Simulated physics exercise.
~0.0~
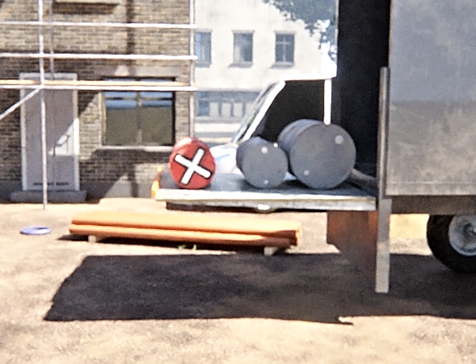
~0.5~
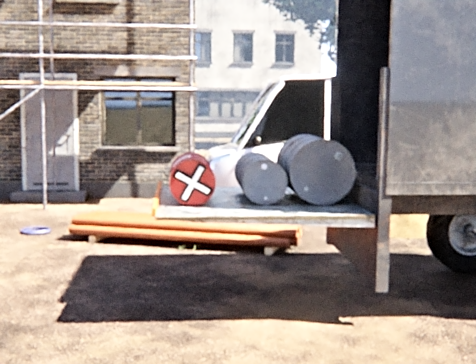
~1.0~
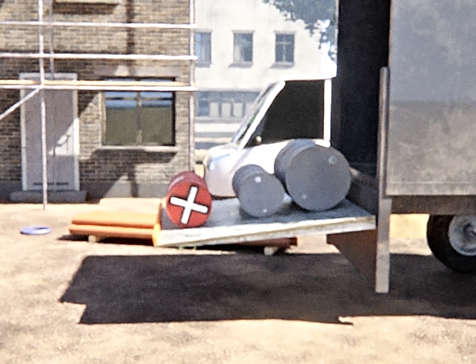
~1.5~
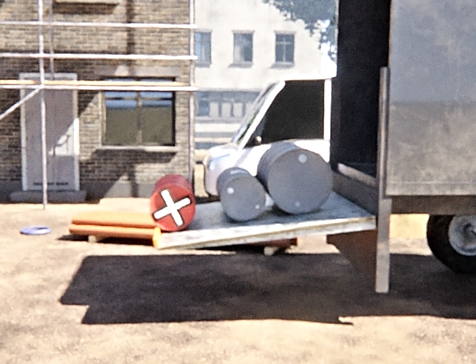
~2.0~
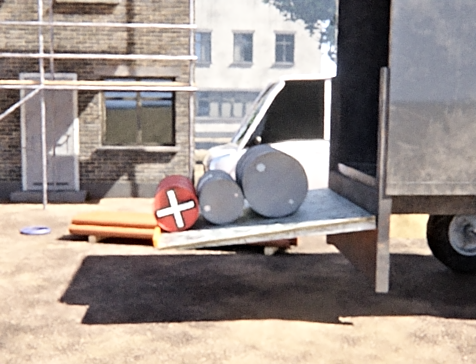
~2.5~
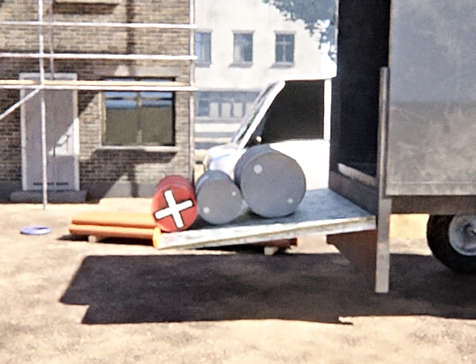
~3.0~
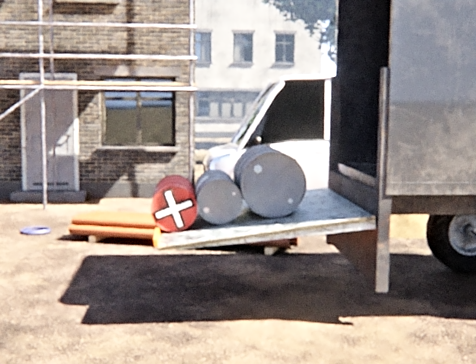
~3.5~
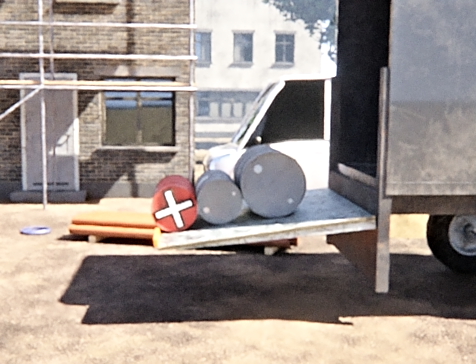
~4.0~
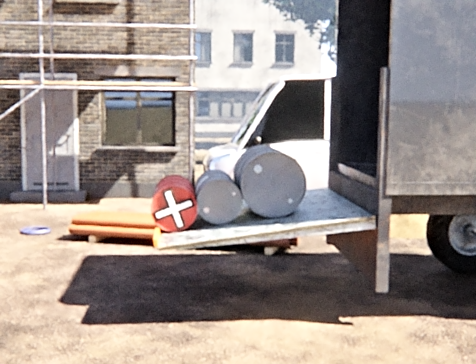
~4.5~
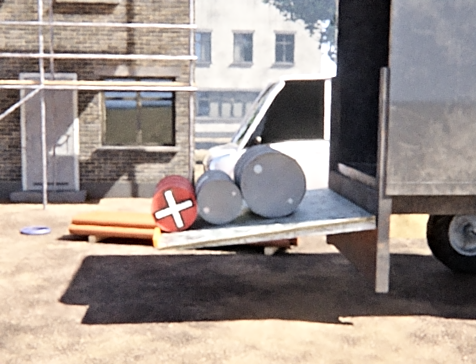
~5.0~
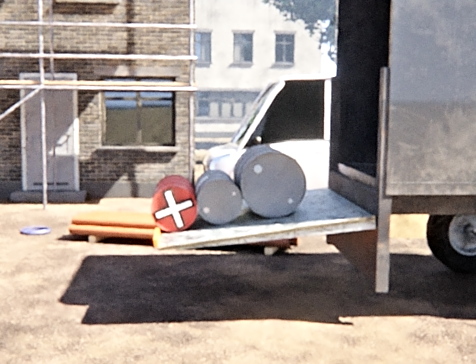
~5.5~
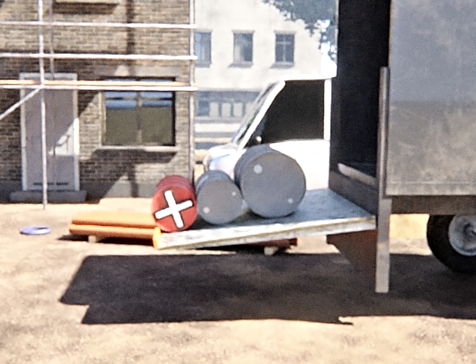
A red drum marked with a white cross lies at the left end of a truck's tail-lift plate, with two grey drums to its right, all seen from the side with their ends facing us. Behind are a white vehicle and a brick building with scaffolding, and orange pipes lie on the sandy ground. The plate lowers, then tilts down to the left. The red drum rolls a short way left to the plate's outer edge, and the grey drums follow. They close up against one another, the red one shifting slightly, and all three rest still on the sloping plate.
